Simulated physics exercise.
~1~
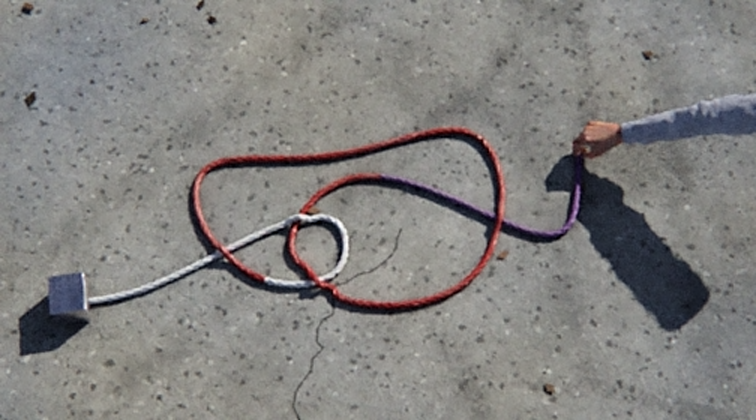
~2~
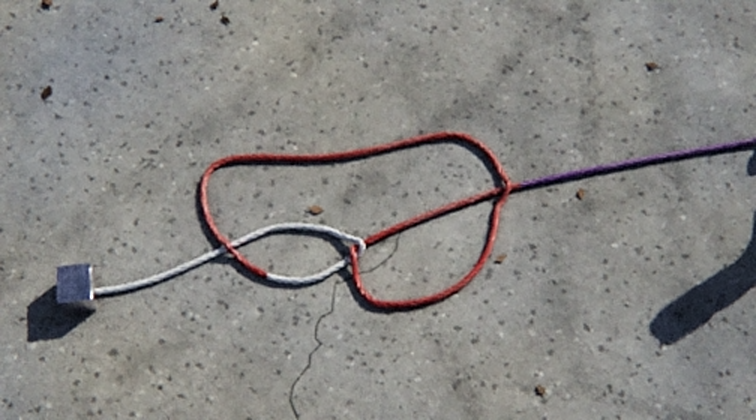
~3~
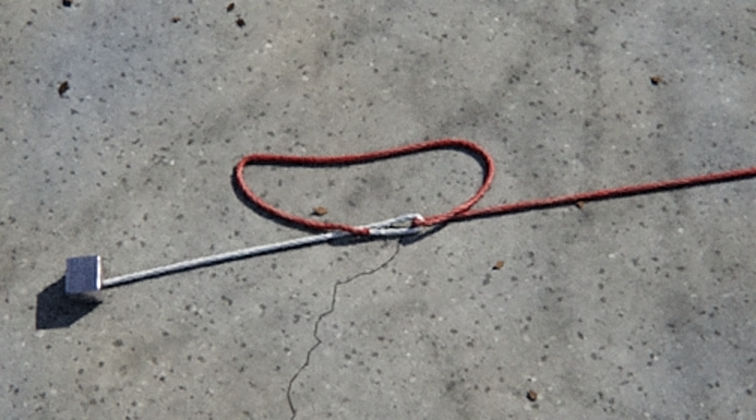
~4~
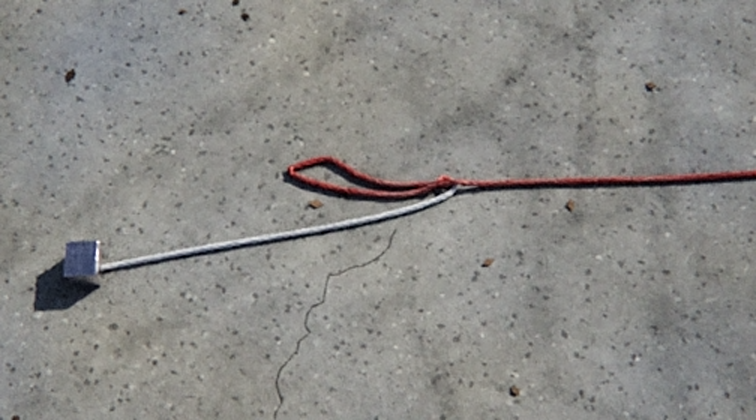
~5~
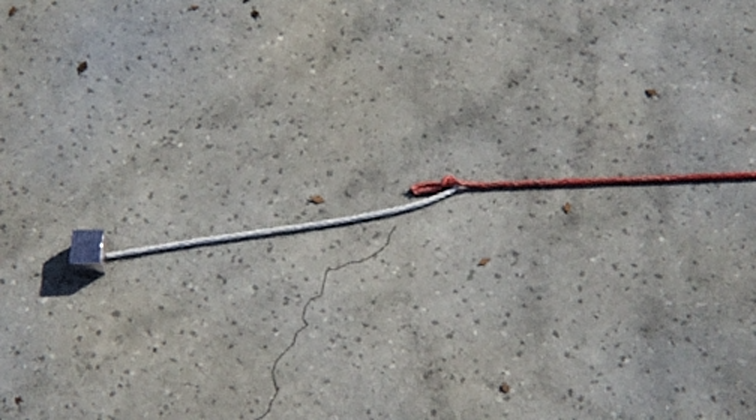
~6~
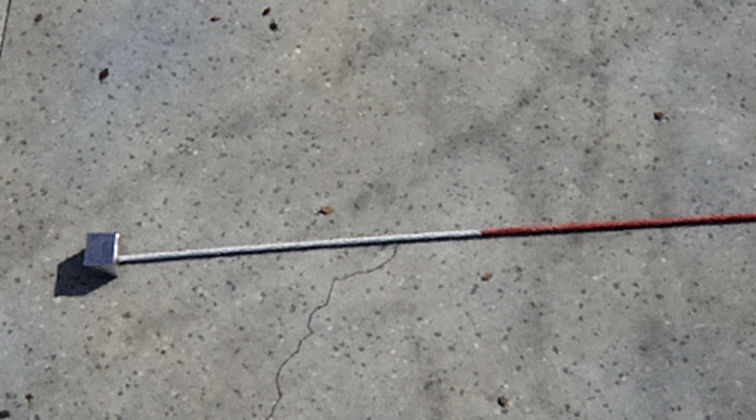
In this clip, a hand draws the purple end of a looped white, red and purple rope rightward across speckled concrete while a small block holds the left end. The loops shrink and slip out, leaving the rope running straight without a knot.
